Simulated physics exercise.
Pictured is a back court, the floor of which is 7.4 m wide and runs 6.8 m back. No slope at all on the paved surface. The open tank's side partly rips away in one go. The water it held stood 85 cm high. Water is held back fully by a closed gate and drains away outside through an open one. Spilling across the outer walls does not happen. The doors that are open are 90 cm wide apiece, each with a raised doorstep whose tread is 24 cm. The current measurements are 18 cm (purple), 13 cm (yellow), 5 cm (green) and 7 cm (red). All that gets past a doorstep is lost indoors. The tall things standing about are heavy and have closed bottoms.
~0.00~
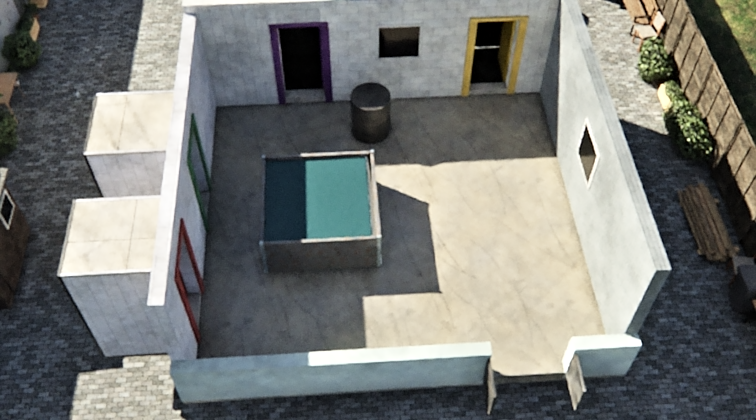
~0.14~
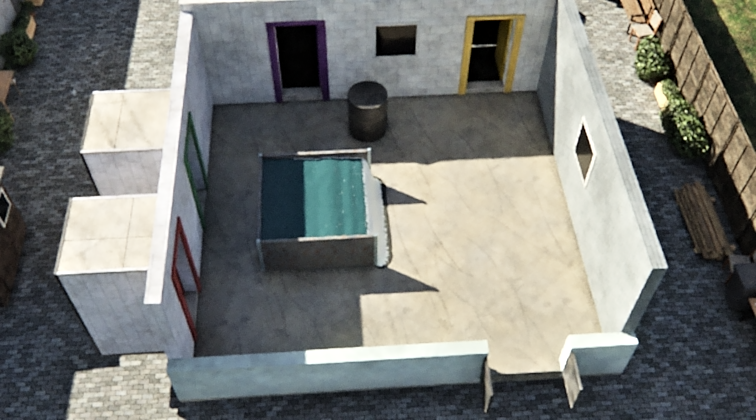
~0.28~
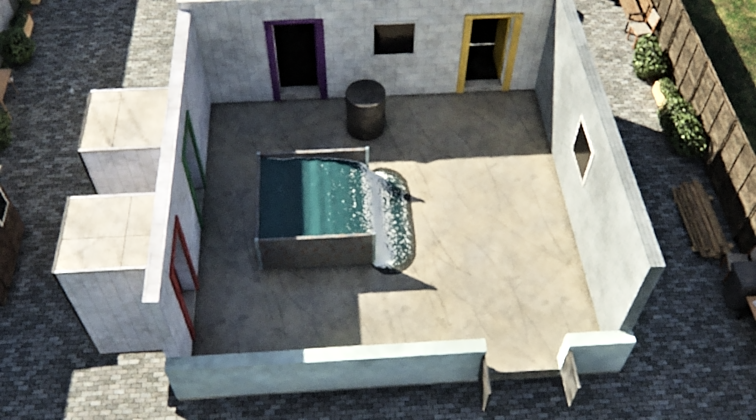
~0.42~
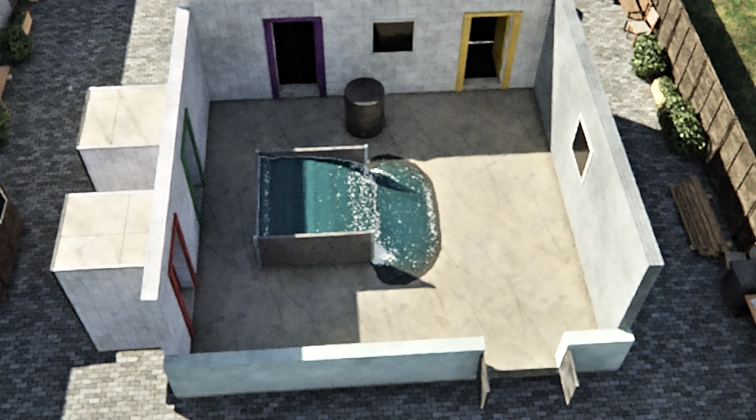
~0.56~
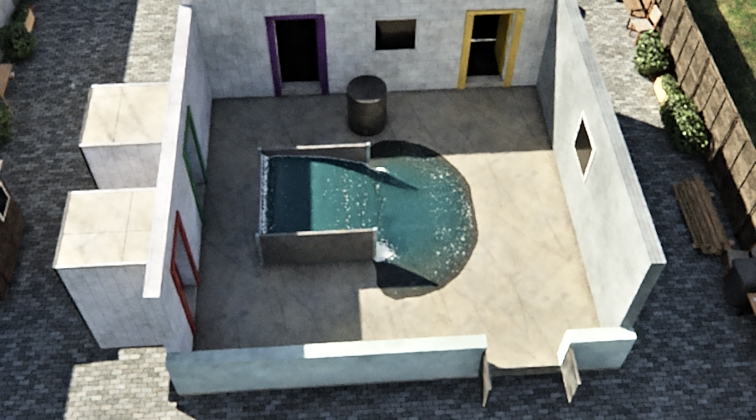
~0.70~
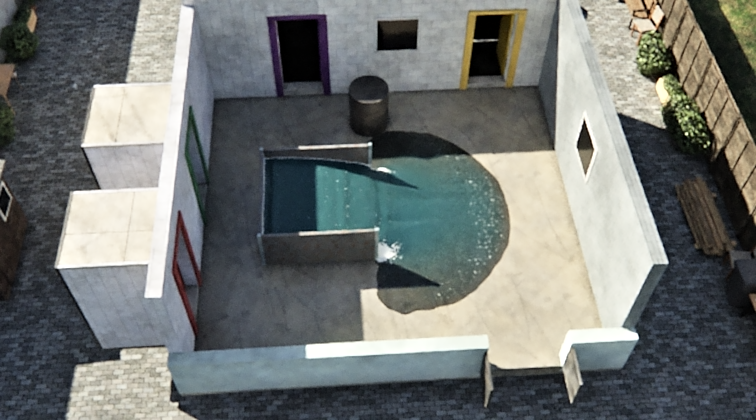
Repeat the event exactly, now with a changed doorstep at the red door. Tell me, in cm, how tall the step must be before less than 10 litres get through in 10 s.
It would have to be roughly 6.5 cm high.
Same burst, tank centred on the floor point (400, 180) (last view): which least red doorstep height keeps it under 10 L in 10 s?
Some 8.0 cm.
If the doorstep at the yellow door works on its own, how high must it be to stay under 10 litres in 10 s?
Yellow door - some 22 centimetres.
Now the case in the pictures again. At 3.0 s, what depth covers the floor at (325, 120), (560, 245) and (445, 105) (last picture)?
Some 0, 26 and 2 cm.
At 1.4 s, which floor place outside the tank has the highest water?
(570, 207).
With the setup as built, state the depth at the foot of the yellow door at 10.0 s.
Depth: Near 8.0 cm.
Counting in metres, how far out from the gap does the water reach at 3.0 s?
Roughly 5.2 metres.
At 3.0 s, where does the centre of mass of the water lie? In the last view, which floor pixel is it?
Near (476, 210).
After 1.4 s water covers 45 % of the floor, deepest (39 cm) near (570, 207); it has not reached the red door.
After 3.0 s water covers 50 % of the floor, deepest (43 cm) near (539, 89); it has not reached the red door.
After 10.0 s water covers 100 % of the floor, deepest (12 cm) near (259, 229); 8 cm at the red door, 6 litres in over its 7 cm doorstep.
At the red door as built, the water arrived by 6.3 s and peaked near 9 cm at 8.6 s.
Run again over the same 10 s with other heights there, 17 litres in over 5.5 cm, 3 litres over 7.5 cm. The limit of 10 litres is kept from about 6.5 cm up.
